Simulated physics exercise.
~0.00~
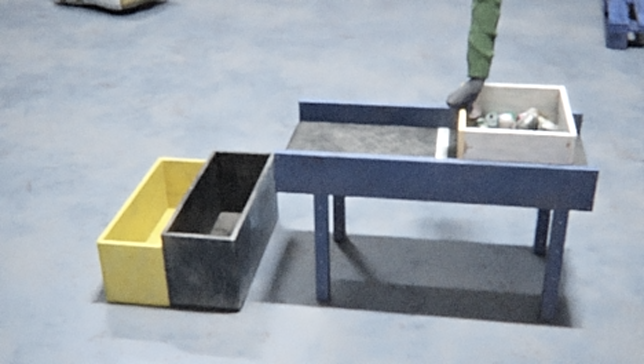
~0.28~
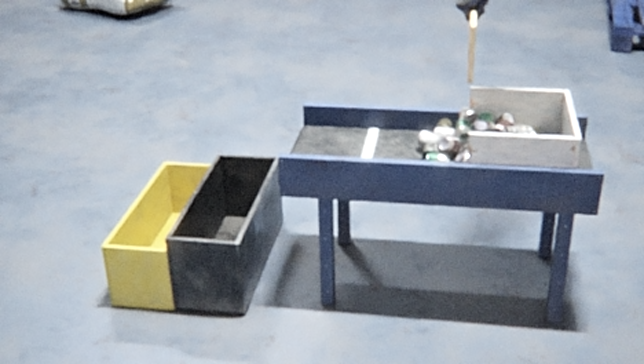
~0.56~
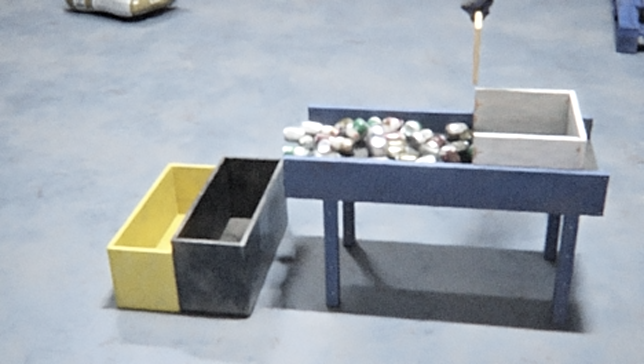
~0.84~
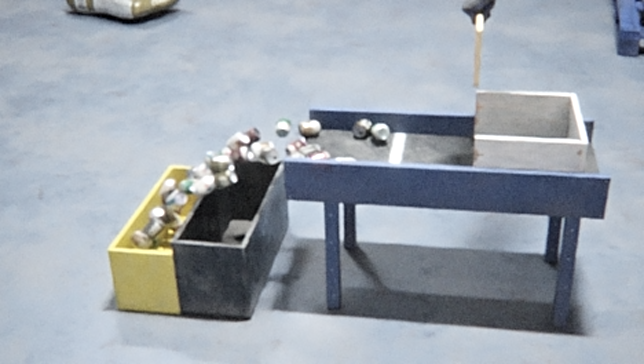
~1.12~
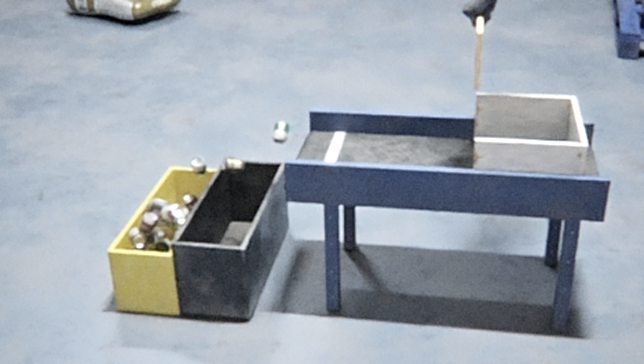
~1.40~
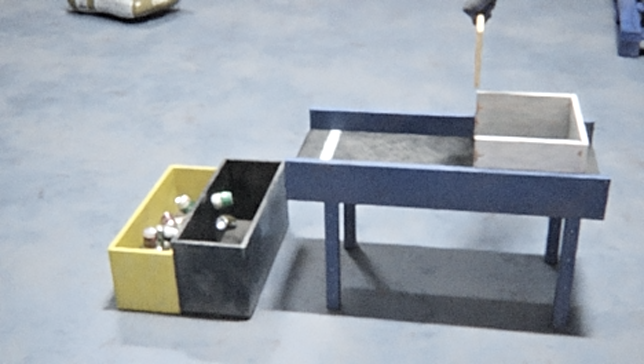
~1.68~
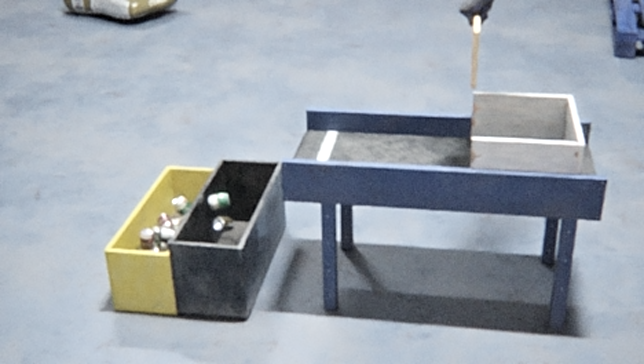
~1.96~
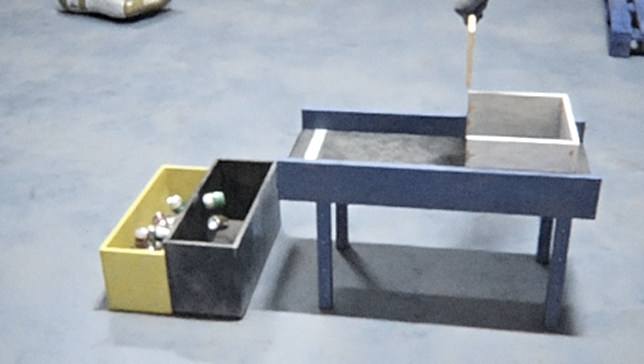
At first, a gloved hand in a green sleeve reaches over a white pen of mini cans at the right end of a blue belt table. The gate is lifted away, and the cans spill out to the left as the painted stripe moves along. They spread over the belt in a crowded layer until the pen looks empty. Then they pour off the left end in a stream, flying over the black box towards the yellow tote, with a few stragglers following. At the end, most have gone into the yellow tote, while a couple lie in the black box.
